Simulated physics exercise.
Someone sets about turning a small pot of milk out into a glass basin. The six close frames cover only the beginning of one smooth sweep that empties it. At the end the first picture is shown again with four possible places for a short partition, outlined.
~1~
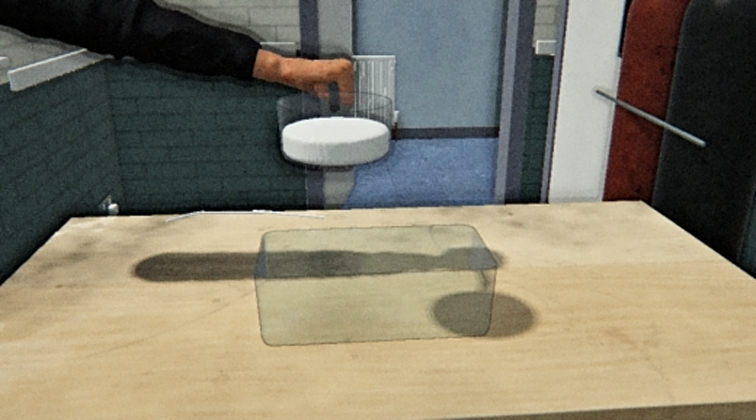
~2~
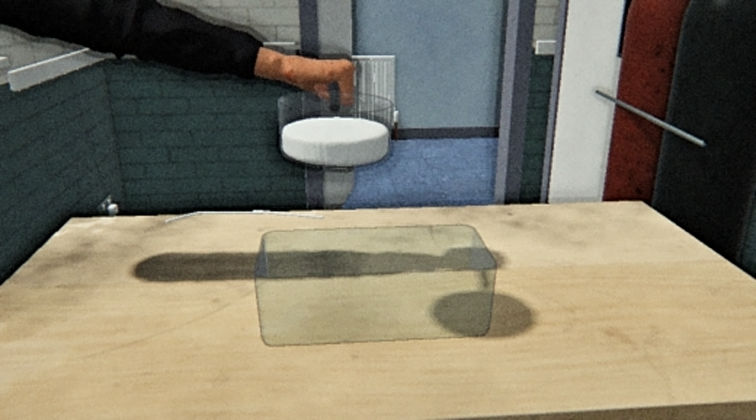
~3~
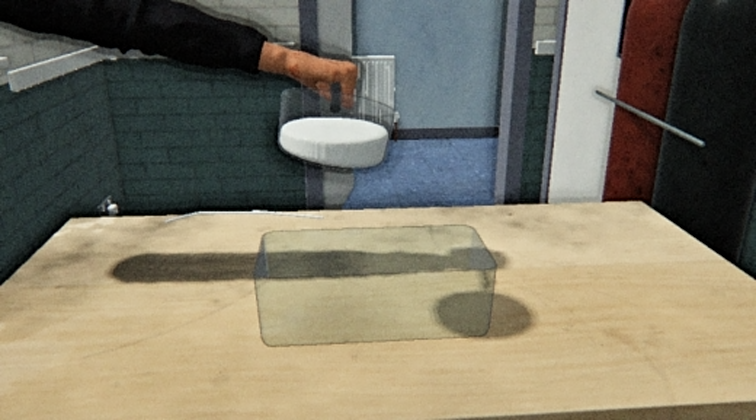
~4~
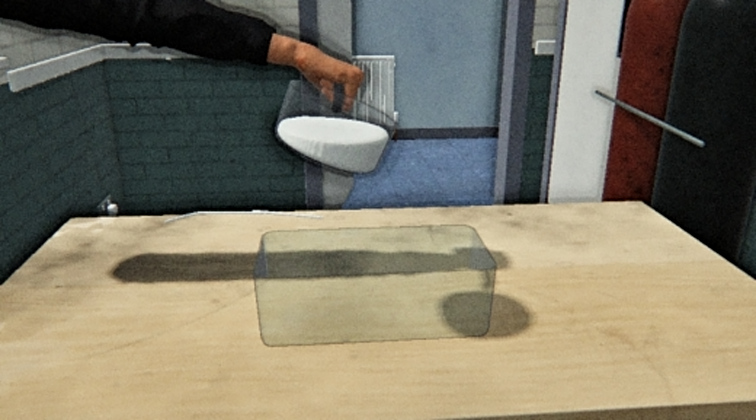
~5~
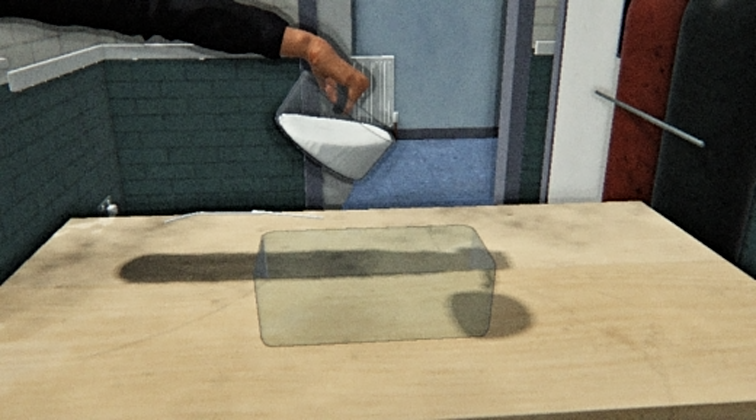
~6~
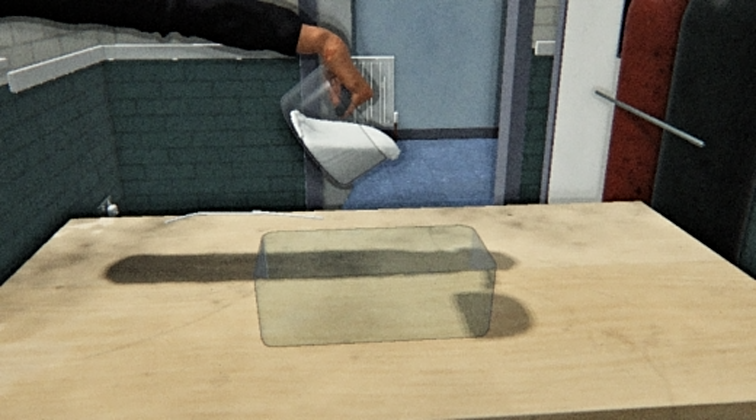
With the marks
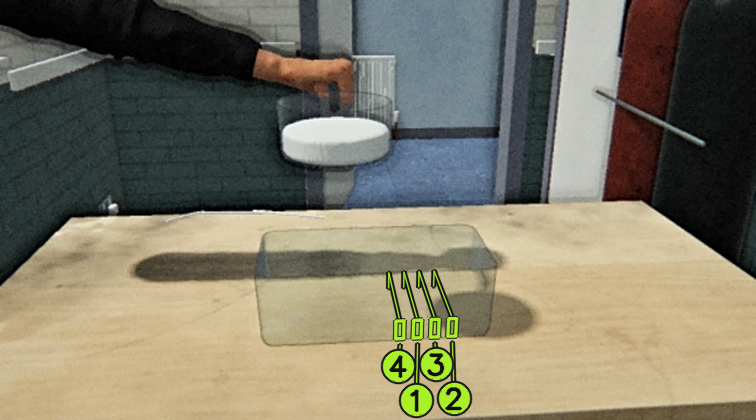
The clip opens with a hand holding a clear pot of white milk upright above and behind an empty glass basin on a wooden table. The hand tilts the pot to the right, slightly at first and then more steeply, until the milk slides up to the lip and begins to pass over it.
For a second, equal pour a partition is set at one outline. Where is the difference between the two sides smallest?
The answer is slot 1.
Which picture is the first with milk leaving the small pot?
In picture 6.
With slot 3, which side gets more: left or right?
The left side.
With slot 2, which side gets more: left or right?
The left one.
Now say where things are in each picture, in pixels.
In the first picture, upright, lip at (390, 100); basin from (262, 343) to (489, 332); nothing has left yet.
In the second picture, tipped about 3°, lip at (391, 102); nothing has left yet.
In the third picture, tipped about 10°, lip at (393, 110); nothing has left yet.
In the fourth picture, tipped about 22°, lip at (395, 122); nothing has left yet.
In the fifth picture, tipped about 38°, lip at (393, 138); nothing has left yet.
In the sixth picture, tipped about 54°, lip at (388, 154); milk is over the lip, down to (395, 155).
In lime, 1 at (417, 344); 2 at (452, 342); 3 at (435, 343); 4 at (400, 344).
For slot 1, about 48 % ends left of the wall and 48 % right of it; 4 % is lost outside.
For slot 2, about 81 % ends left of the wall and 13 % right of it; 6 % is lost outside.
For slot 3, about 69 % ends left of the wall and 26 % right of it; 5 % is lost outside.
For slot 4, about 26 % ends left of the wall and 69 % right of it; 5 % is lost outside.
